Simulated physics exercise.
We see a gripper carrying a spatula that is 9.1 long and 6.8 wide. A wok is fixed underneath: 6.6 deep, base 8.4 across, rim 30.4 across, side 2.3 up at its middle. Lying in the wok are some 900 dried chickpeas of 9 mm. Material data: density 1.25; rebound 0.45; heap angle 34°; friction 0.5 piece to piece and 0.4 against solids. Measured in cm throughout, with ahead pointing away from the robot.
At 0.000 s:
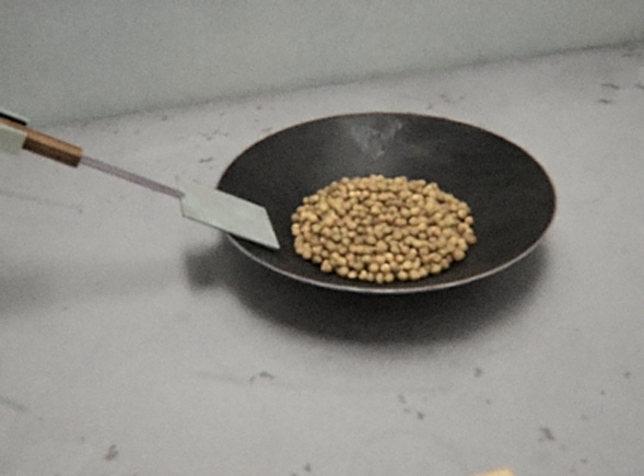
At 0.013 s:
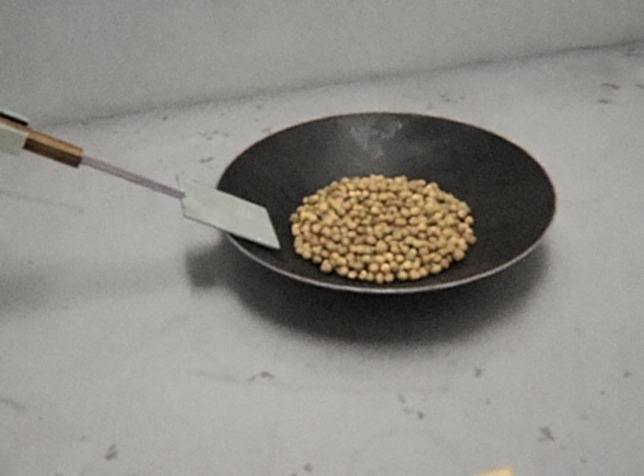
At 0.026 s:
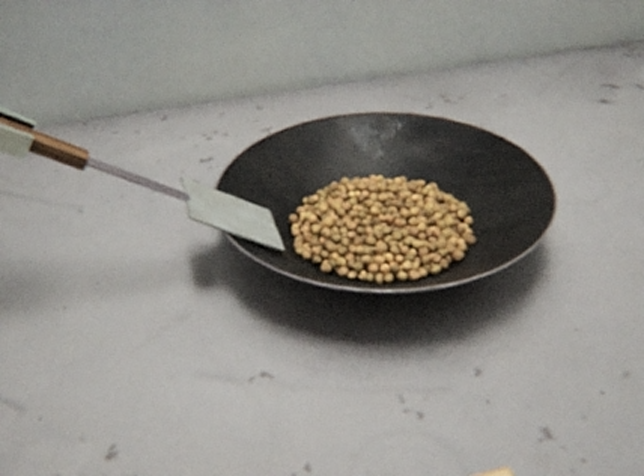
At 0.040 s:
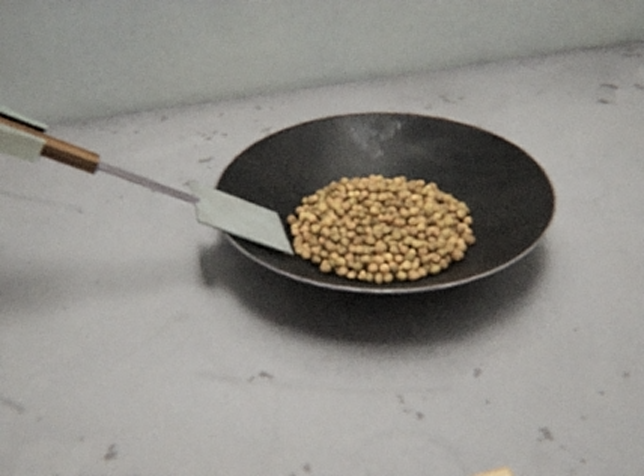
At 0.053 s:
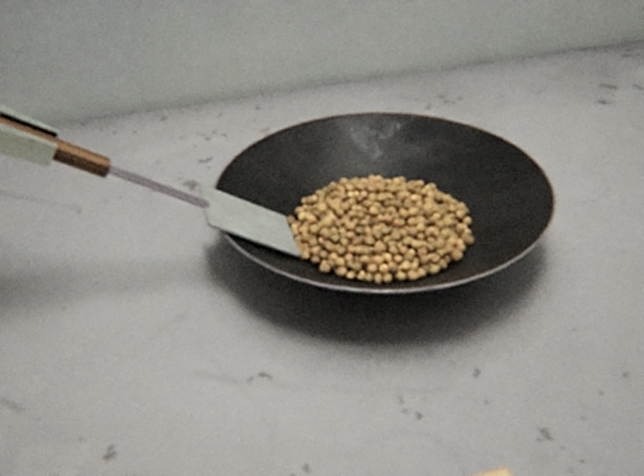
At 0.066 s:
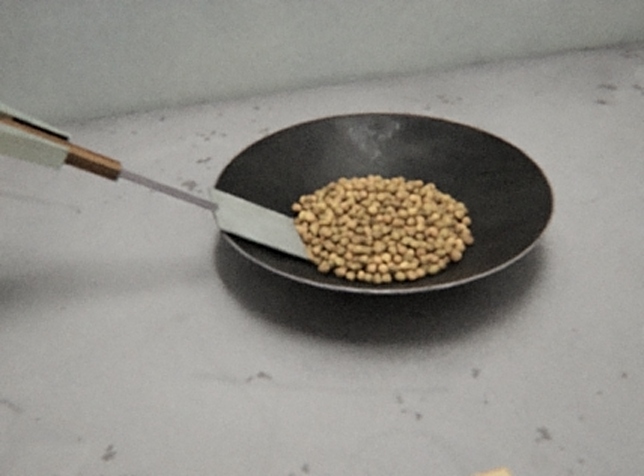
A pale, flat spatula, its brown-and-green handle entering from the left, starts almost still, then slides slowly right and slightly down inside a wide black wok. The wok sits on a scuffed grey surface before a pale greenish wall, seen from slightly above, with tan chickpeas heaped inside. The blade's tip reaches the heap's left edge and pushes slightly under it, the pile barely shifting while the camera stays still.
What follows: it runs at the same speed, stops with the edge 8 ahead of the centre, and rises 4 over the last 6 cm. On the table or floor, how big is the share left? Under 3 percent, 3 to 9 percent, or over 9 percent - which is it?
It is 3 to 9 percent.
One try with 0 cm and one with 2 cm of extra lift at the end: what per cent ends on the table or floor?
0 and 0 per cent.
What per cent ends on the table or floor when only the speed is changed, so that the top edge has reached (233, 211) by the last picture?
Roughly 20 per cent.
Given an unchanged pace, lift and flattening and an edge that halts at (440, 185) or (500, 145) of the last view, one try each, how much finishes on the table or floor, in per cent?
Respectively some 0 and 20 percent end on the table or floor.
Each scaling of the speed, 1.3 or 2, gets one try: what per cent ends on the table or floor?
Estimates in order: 15 per cent, 25 per cent.
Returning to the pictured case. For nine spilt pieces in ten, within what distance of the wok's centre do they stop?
Around 35 centimetres.
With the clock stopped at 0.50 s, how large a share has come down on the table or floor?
I'd say close to 2 in a hundred.
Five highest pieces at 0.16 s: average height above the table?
5 cm or so.
After 0.16 s, sloping 34°, highest piece 5 above the table; 900 in the wok.
After 0.25 s, sloping 34°, highest piece 6 above the table; 900 in the wok.
After 0.50 s, sloping 34°, highest piece 8 above the table; 857 in the wok, 23 on the table or floor, 20 on the blade or in flight.
After 1.55 s, sloping 34°, highest piece 7 above the table; 855 in the wok, 45 on the table or floor.
In the end, 855 in the wok, 45 on the table or floor. That is 5 % on the table or floor.
